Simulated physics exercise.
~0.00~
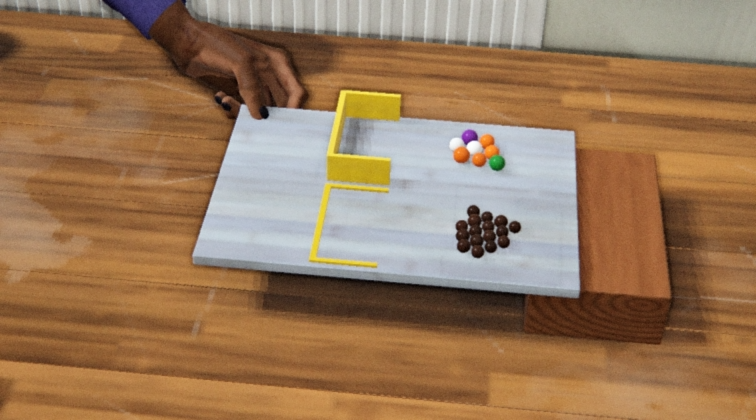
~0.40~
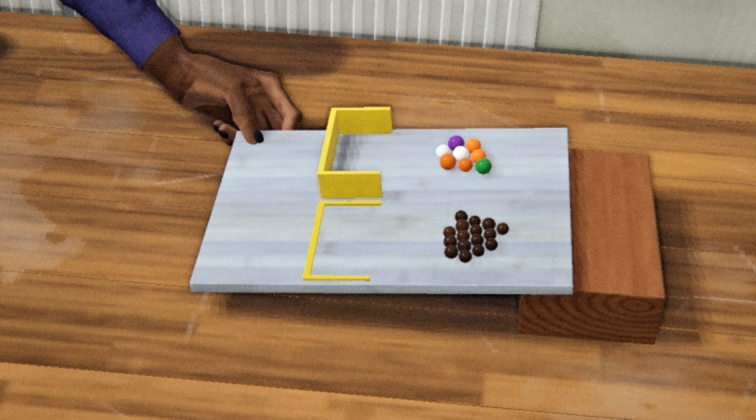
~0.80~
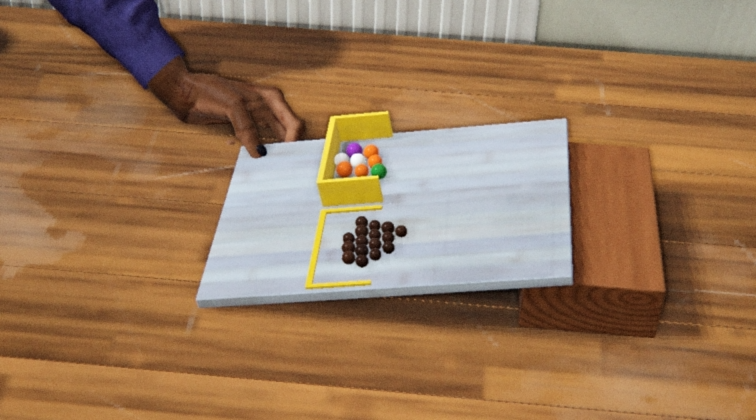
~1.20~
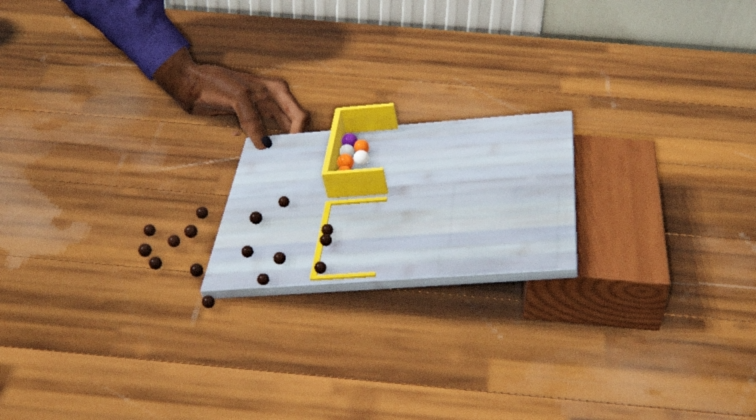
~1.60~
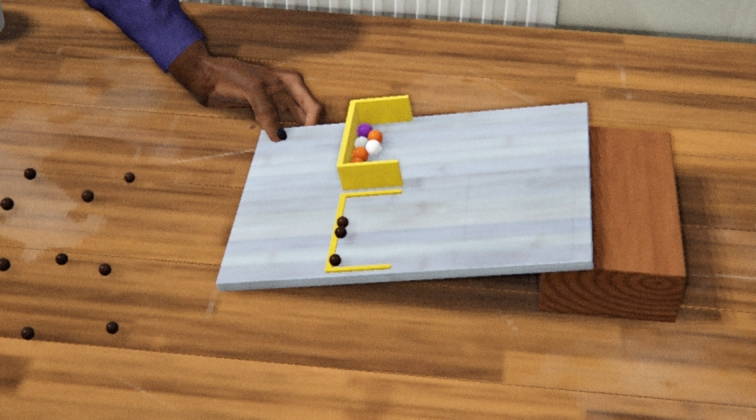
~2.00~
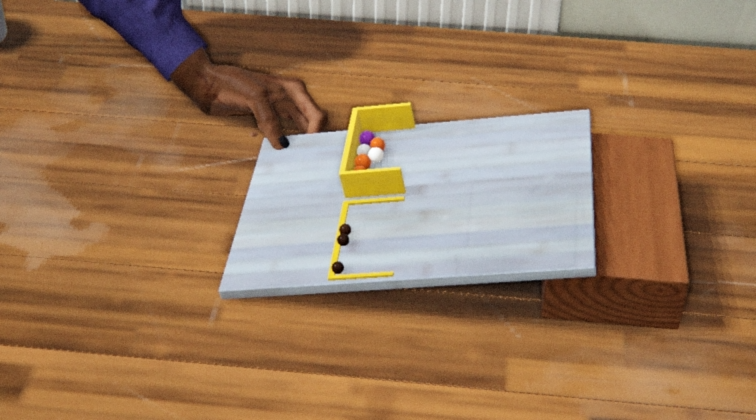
On a wooden tabletop, a hand lowers the left end of a pale board propped on a block, and two heaps of small balls slide left; the multicoloured ones stay behind a tall yellow barrier, while most dark brown ones pass a low yellow strip and roll away, leaving three.
